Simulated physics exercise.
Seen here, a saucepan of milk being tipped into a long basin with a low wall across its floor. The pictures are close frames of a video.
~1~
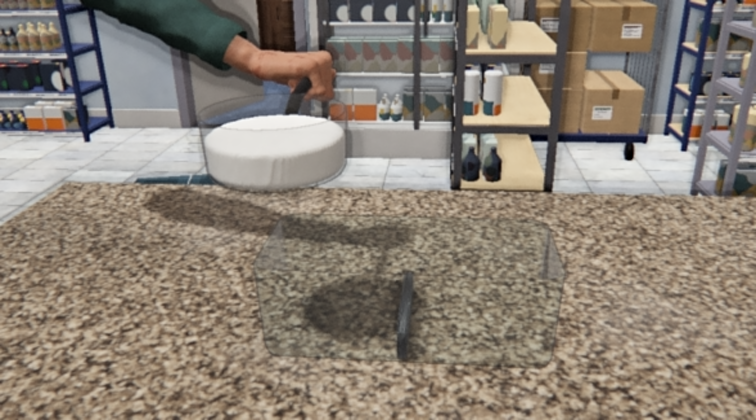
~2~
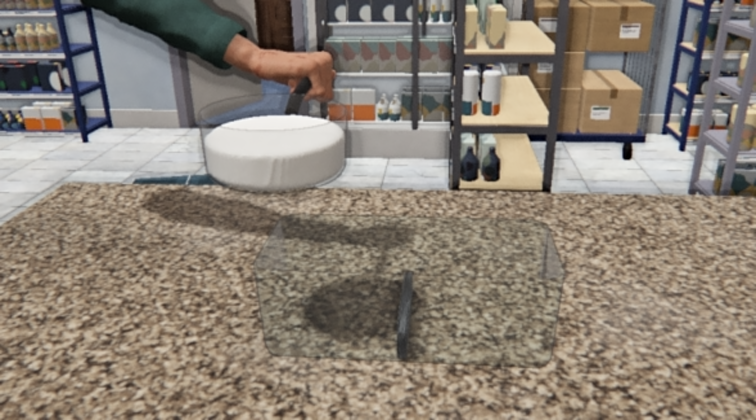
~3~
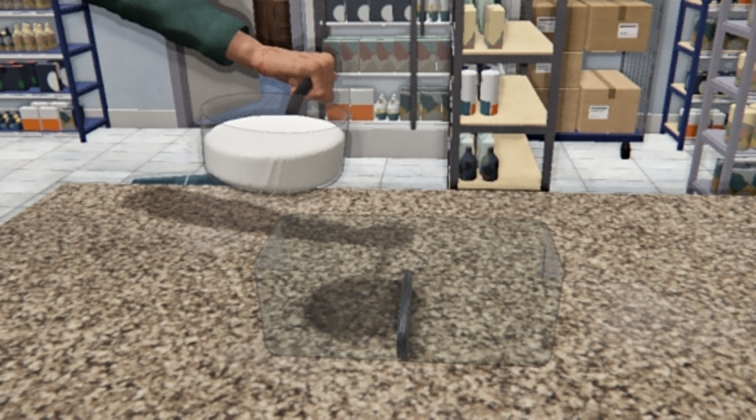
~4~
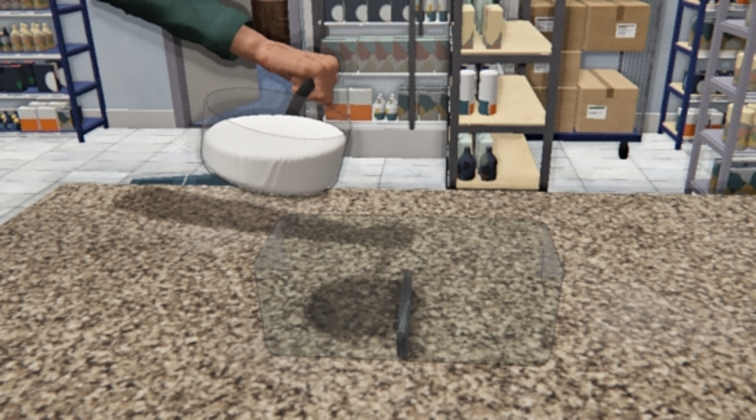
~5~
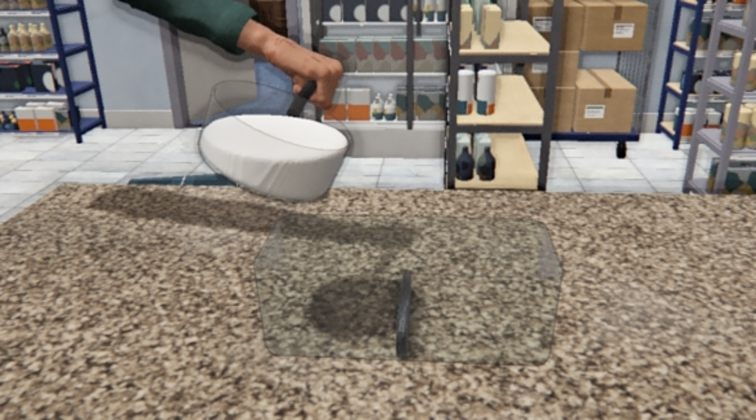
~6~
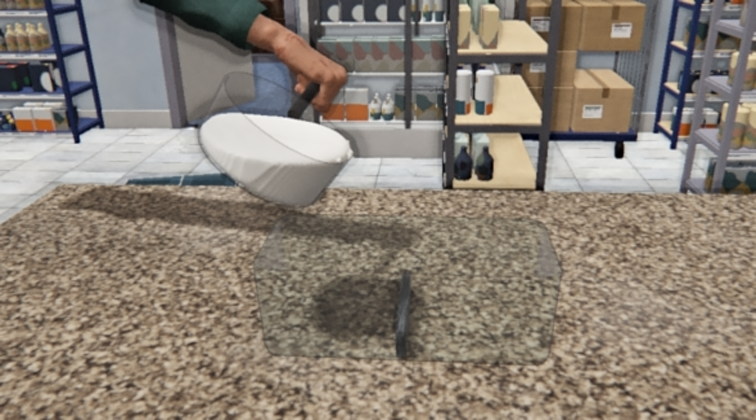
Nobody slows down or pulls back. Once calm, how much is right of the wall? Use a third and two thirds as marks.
It comes to less than a third.
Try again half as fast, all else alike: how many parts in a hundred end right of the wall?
Near 30 %.
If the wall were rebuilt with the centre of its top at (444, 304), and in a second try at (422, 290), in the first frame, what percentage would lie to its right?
First some 25, then 10 per cent.
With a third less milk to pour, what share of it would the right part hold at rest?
Some 10 per cent.
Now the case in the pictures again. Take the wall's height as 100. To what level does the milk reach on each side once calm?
Some 70 per cent left and 20 right.
A moment on, the saucepan is tipped right over and 18 per cent is still to pour, 39 is left of the wall and 2 right of it.
Next, the saucepan is tipped right over and 4 per cent is still to pour, 76 is left of the wall and 11 right of it.
Then the saucepan is tipped right over and 0 per cent is still to pour, 70 is left of the wall and 19 right of it.
Later the saucepan is tipped right over and 0 per cent is still to pour, 70 is left of the wall and 20 right of it.
In the end 70 per cent lies left of the wall, 20 right of it and 9 outside.
